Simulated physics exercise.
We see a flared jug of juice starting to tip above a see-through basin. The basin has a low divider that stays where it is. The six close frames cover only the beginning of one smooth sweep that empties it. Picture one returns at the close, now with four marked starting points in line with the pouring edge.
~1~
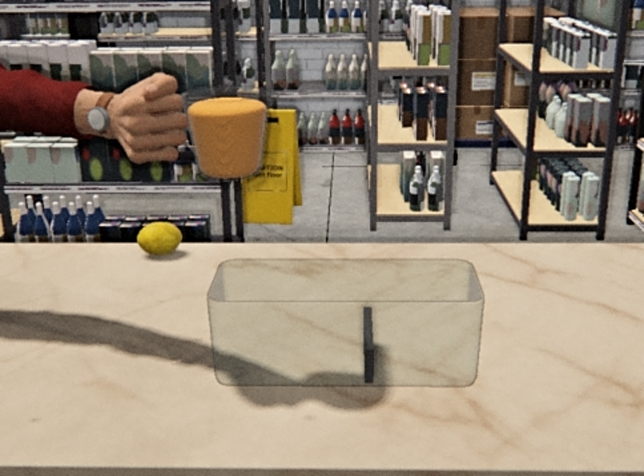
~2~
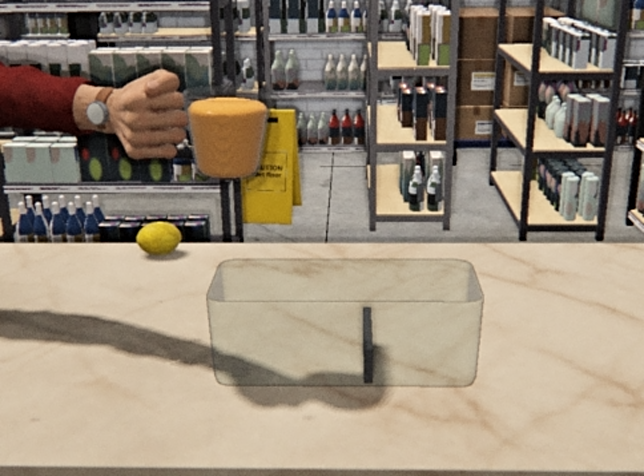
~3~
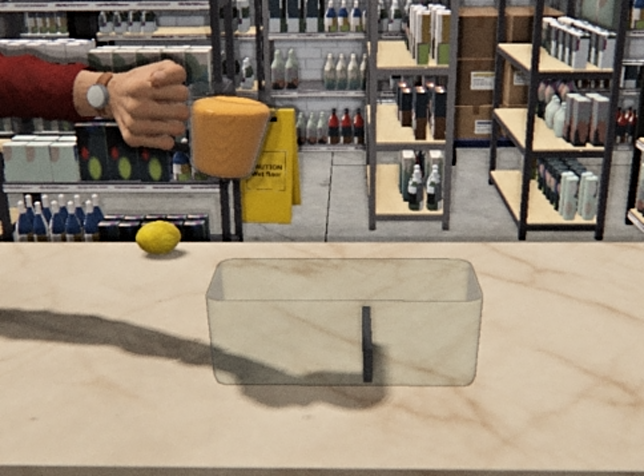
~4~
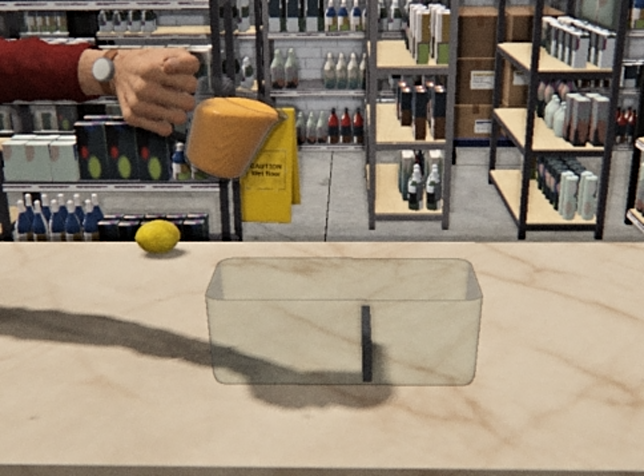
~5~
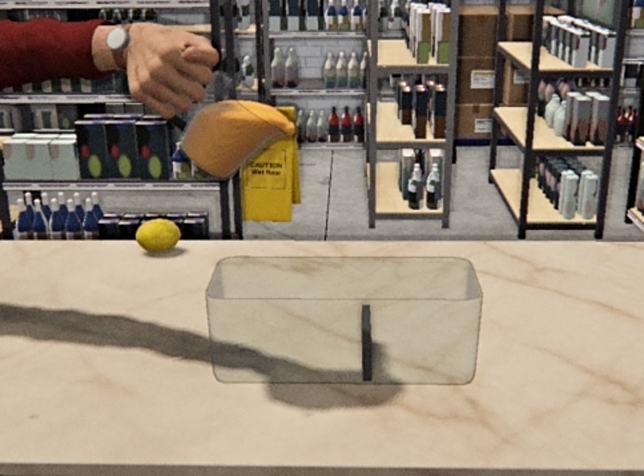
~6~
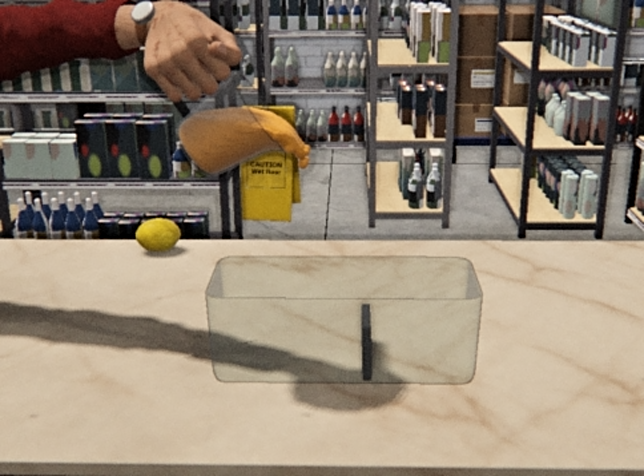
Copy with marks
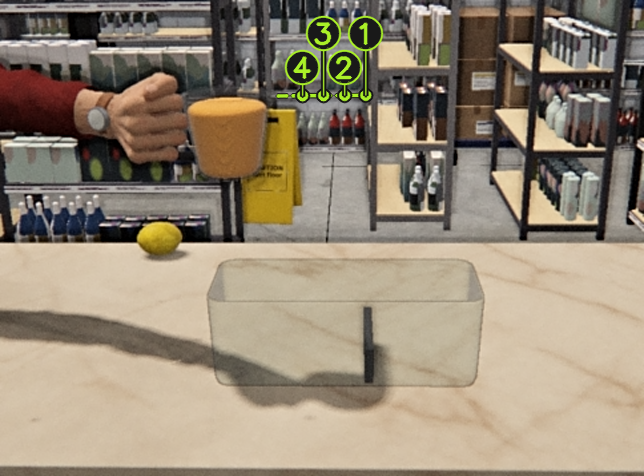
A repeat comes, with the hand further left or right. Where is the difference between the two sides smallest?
Take 3.
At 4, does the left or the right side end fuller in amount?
The left side.
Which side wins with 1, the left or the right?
More ends on the right.
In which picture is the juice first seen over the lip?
In picture 5.
In lime, 1 at (365, 95); 2 at (344, 95); 3 at (323, 95); 4 at (302, 95).
For place 1, about 9 % ends left of the wall and 85 % right of it; 6 % is lost outside.
For place 2, about 20 % ends left of the wall and 77 % right of it; 3 % is lost outside.
For place 3, about 52 % ends left of the wall and 44 % right of it; 3 % is lost outside.
For place 4, about 71 % ends left of the wall and 22 % right of it; 6 % is lost outside.
